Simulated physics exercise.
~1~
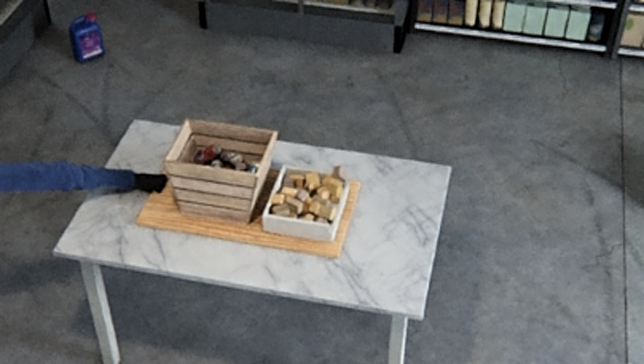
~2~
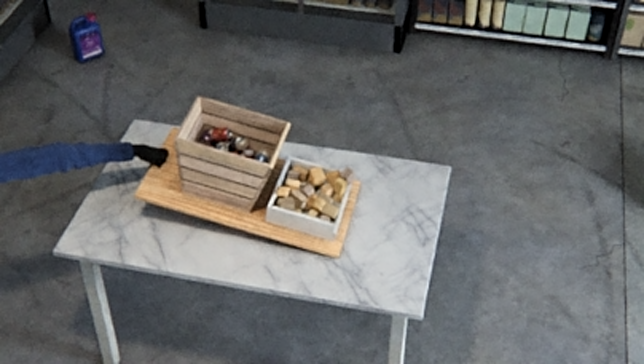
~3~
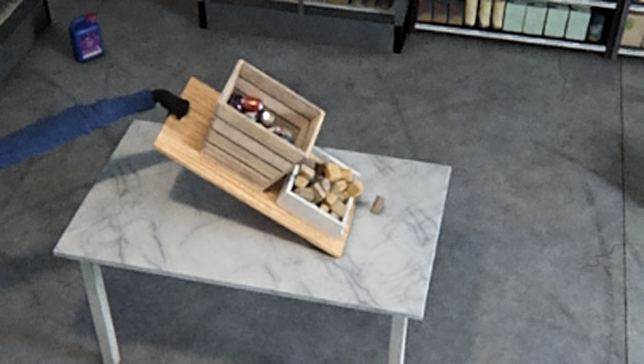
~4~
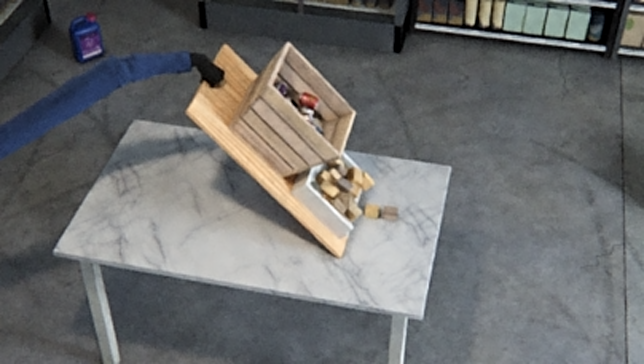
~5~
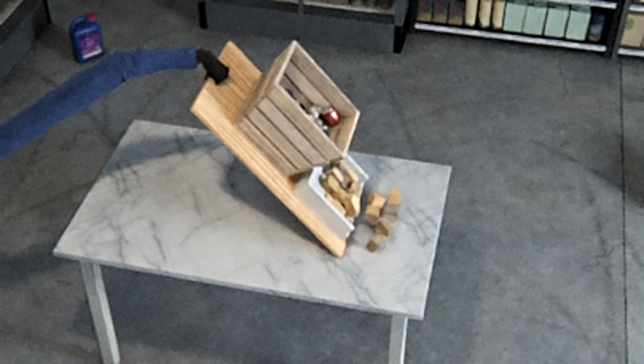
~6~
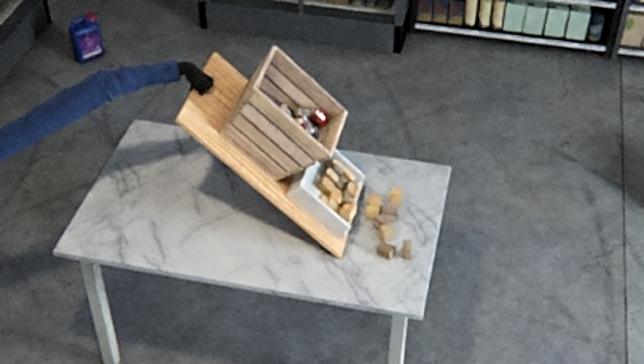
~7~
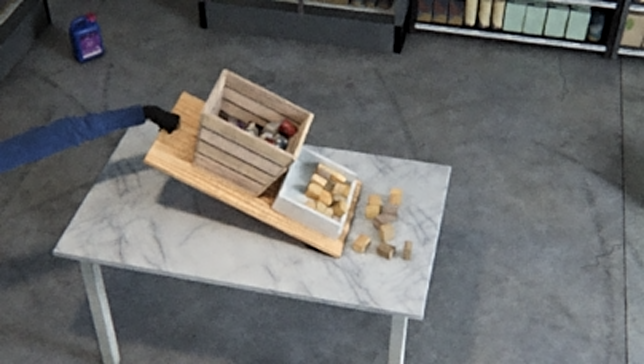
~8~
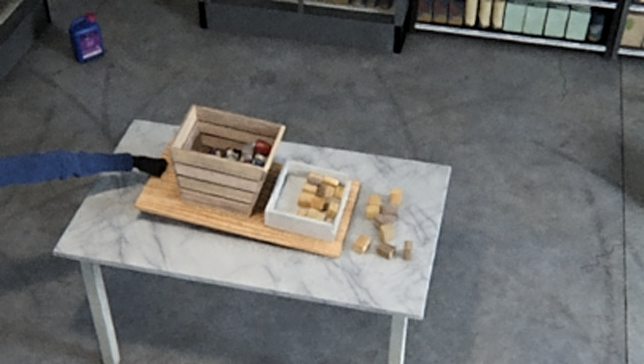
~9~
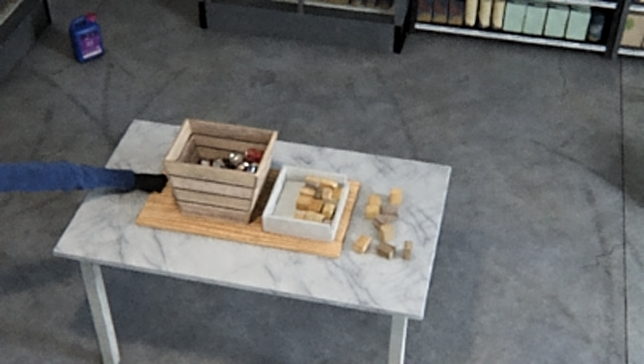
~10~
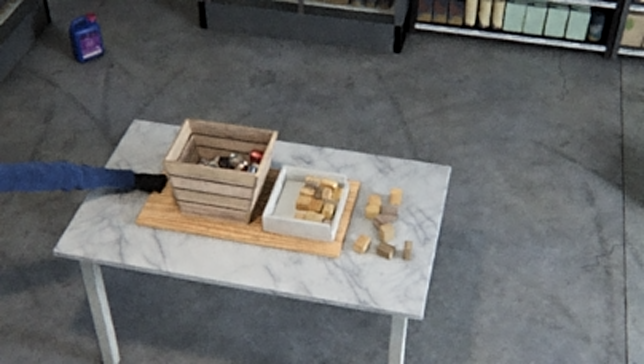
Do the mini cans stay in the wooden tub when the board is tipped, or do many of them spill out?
The mini cans stay in the wooden tub. They shift about as it tips, but none are seen on the table afterwards, where only timber offcuts have spilled.
